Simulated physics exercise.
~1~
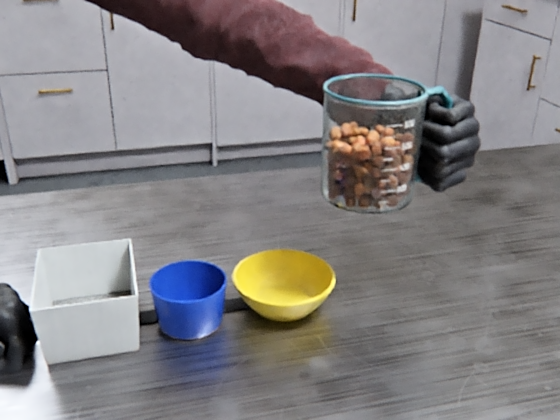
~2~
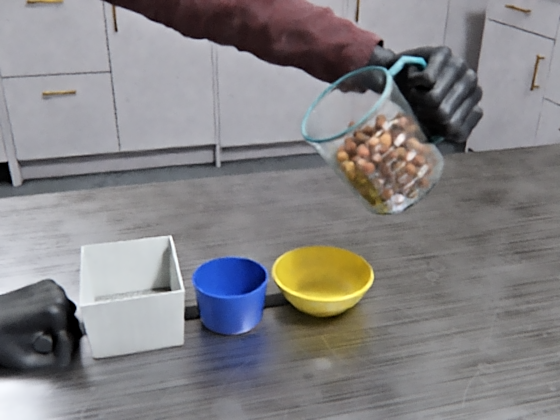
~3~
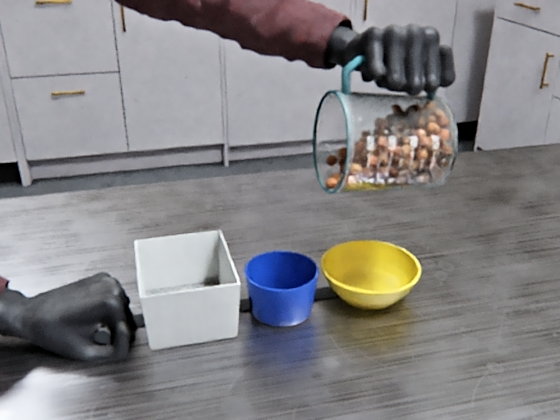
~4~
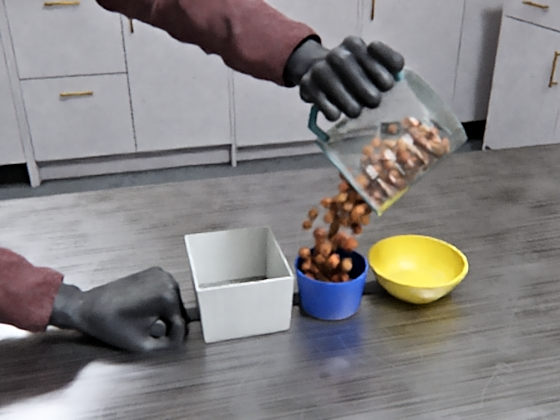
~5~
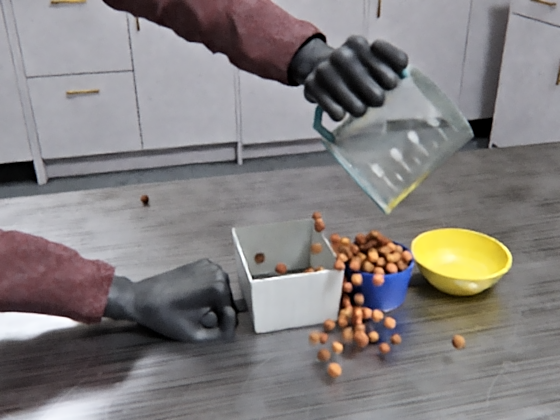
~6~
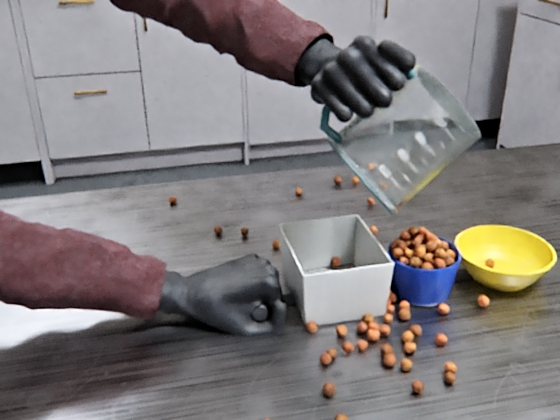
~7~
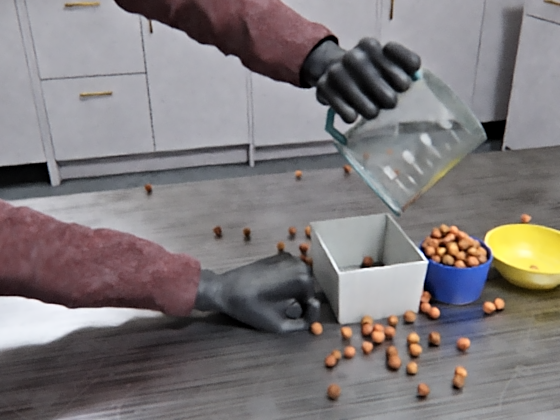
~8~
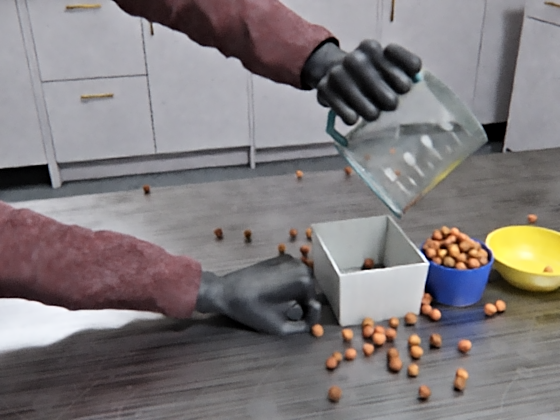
The footage shows a gloved hand tipping a clear jug of hazelnuts while another slides a white tin, blue dish and yellow bowl rightward along a table. The nuts pour out, heaping the blue dish and scattering across the table, with a few landing in the tin.
